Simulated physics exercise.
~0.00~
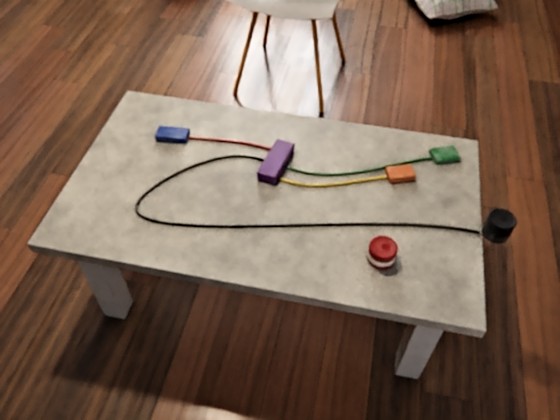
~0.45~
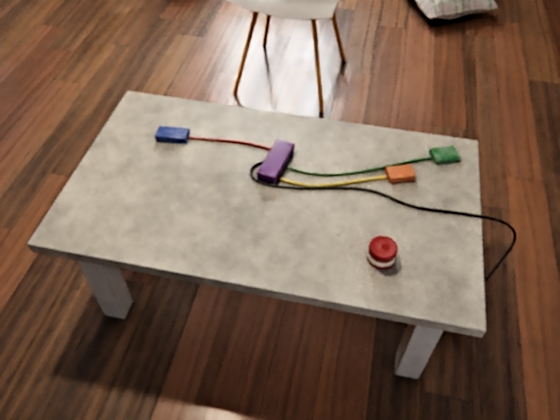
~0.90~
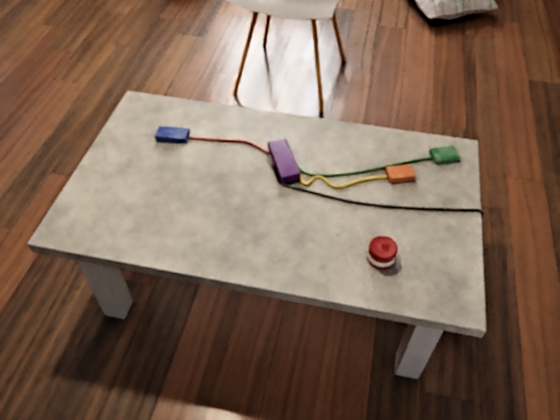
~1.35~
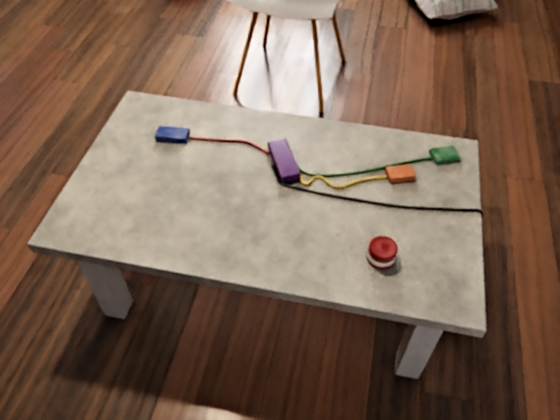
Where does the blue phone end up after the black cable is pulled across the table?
The blue phone ends up where it began, near the far left corner of the table, still joined to the purple strip by the red cable.
